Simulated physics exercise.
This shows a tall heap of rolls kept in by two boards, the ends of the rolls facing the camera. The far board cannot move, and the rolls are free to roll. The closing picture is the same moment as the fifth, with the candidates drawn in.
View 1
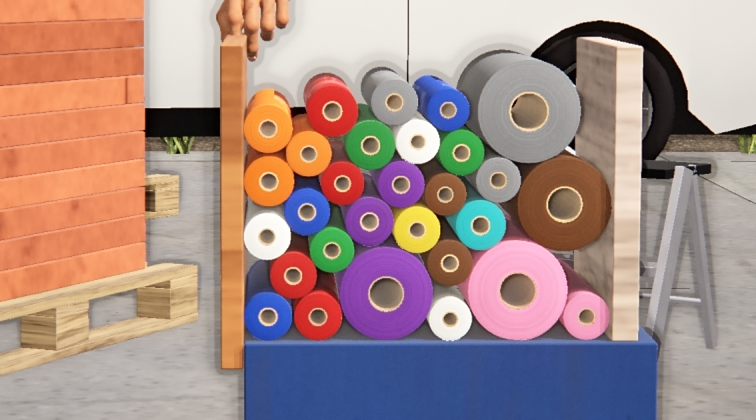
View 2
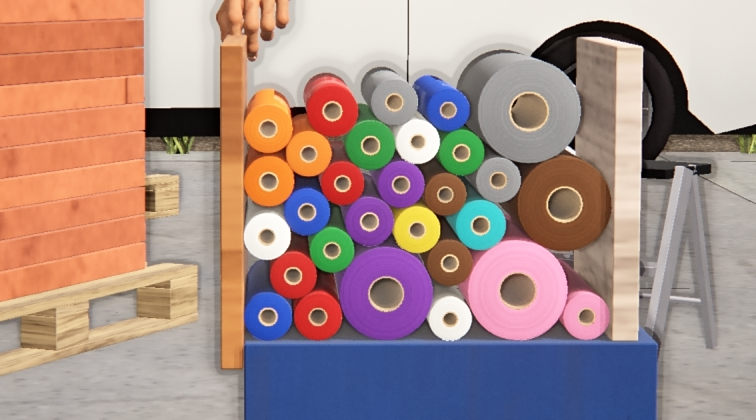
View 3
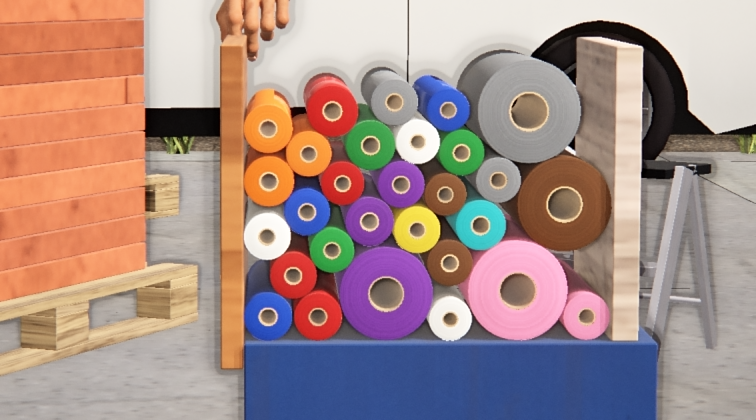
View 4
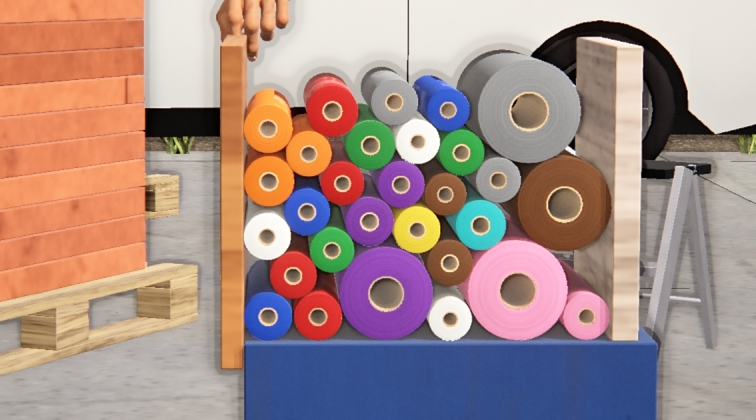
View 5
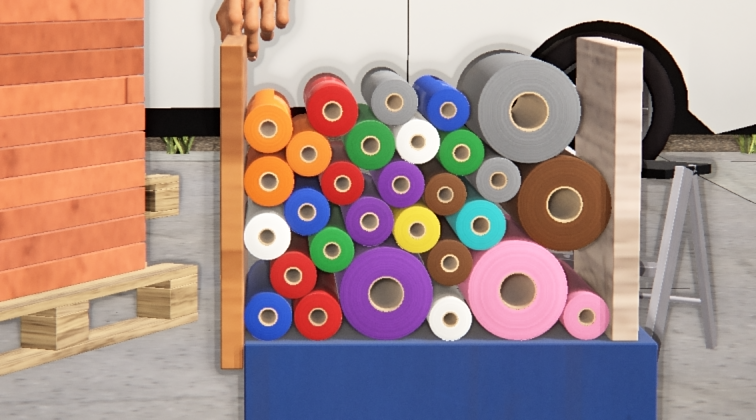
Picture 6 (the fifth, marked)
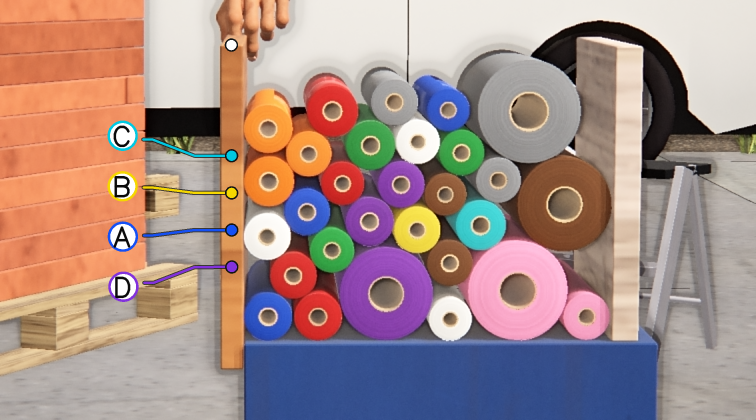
The clip shows colourful rolls of different sizes stacked between two upright boards on a blue base, their ends facing the viewer. A hand rests at the top of the left board, and nothing visibly moves throughout.
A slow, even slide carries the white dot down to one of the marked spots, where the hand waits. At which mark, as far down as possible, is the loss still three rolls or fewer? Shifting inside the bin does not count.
Down to B.
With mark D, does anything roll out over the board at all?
Yes.
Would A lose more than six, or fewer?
It loses fewer than six.
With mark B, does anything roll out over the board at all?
At B: Yes.
On the marked copy, A at (232, 230); B at (232, 193); C at (232, 155); D at (232, 267); the white dot at (232, 45).
With B. Early on, top of the board (243, 113).
Further on, top of the board (243, 191).
At the end, top of the board (243, 192), one out over the board.
As for the rest, A four out over the board; C none out over the board; D more than three out over the board.
